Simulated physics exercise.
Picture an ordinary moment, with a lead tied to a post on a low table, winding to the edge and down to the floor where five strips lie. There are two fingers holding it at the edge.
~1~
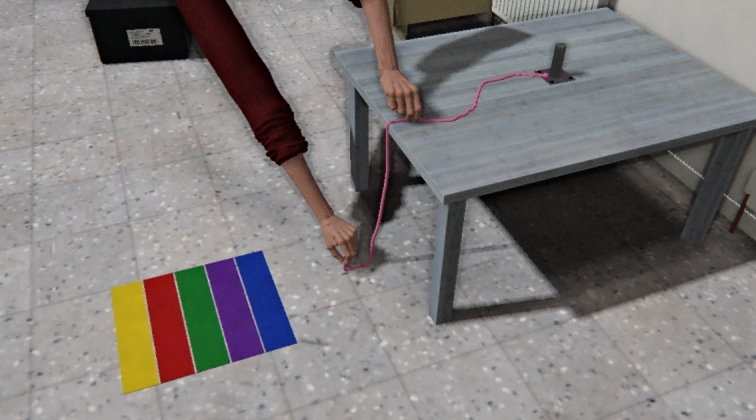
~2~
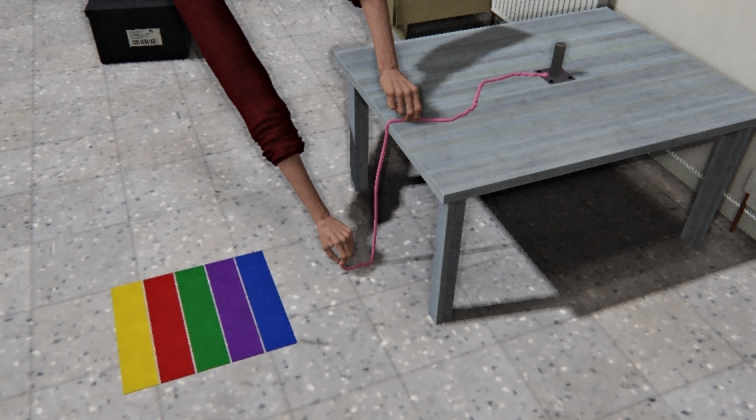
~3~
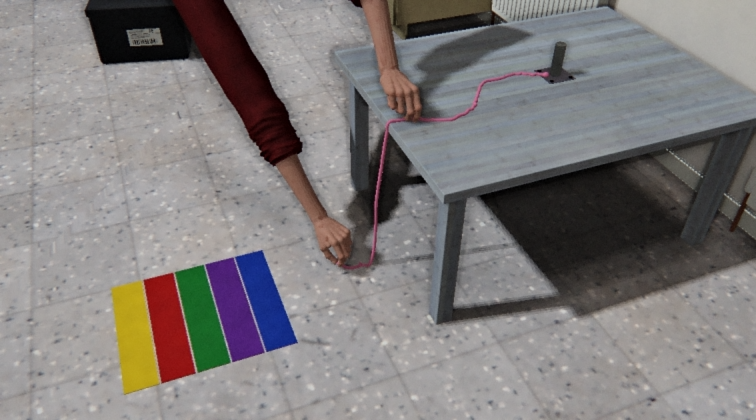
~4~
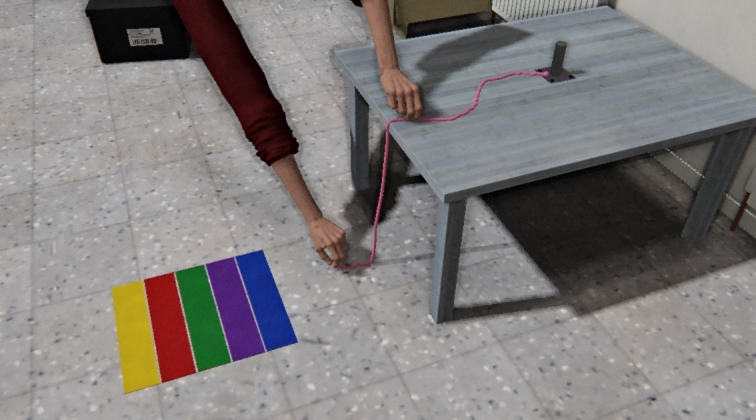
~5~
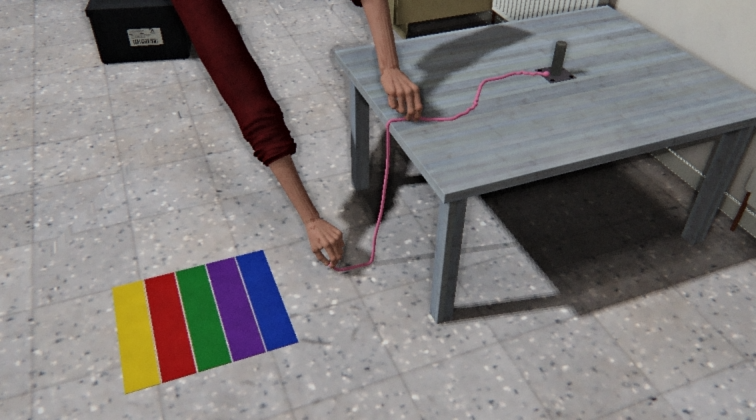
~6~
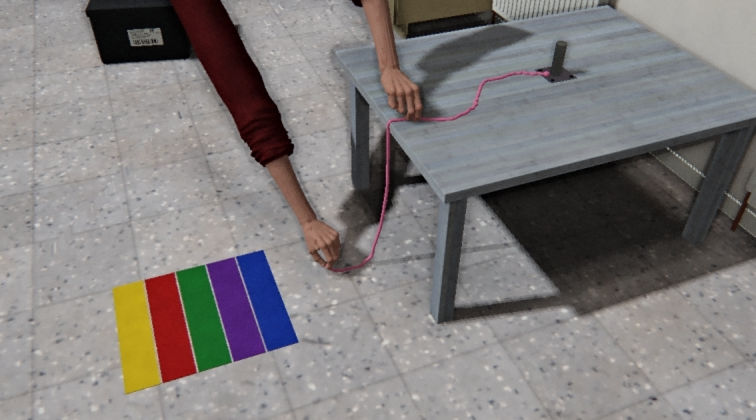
A hand at the end of a dark red sleeve shifts slightly leftward just above the speckled tile floor, drawing the low end of a pink cord with it, seen from above by a still camera. The cord runs from a short grey post on a grey table at right, under another hand at the table's edge, and down. Yellow, red, green, purple and blue strips lie motionless at lower left.
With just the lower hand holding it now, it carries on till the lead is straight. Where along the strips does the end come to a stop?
Above the green strip.
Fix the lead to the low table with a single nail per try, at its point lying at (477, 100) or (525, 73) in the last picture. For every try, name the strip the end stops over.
The end comes to rest on purple and then on green.
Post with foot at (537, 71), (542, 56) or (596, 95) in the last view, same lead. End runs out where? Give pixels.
In pixels, the answers are (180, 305), (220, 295) and (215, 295).
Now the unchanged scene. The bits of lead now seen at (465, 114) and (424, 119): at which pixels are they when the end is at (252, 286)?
About (427, 108) for the first point; the other lies about (390, 124).
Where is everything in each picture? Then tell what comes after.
In the first picture, end (345, 262); blue (275, 329); purple (243, 338); green (209, 348); red (174, 358); yellow (139, 368).
In the second picture, end (340, 262); lead through (519, 75) (478, 95) (442, 120) (386, 142) (376, 202) (373, 254).
In the third picture, end (338, 263).
In the fourth picture, end (333, 264); lead through (519, 74) (478, 94) (442, 120) (388, 141) (380, 201) (374, 253).
In the fifth picture, end (330, 265).
In the sixth picture, end (327, 266); lead through (520, 74) (479, 94) (443, 120) (388, 141) (385, 200) (373, 253).
Early on, end near (252, 286); over blue.
Midway, end near (218, 295); over purple.
At the end of the slack, end near (197, 301); over green. The end stops over the green strip.
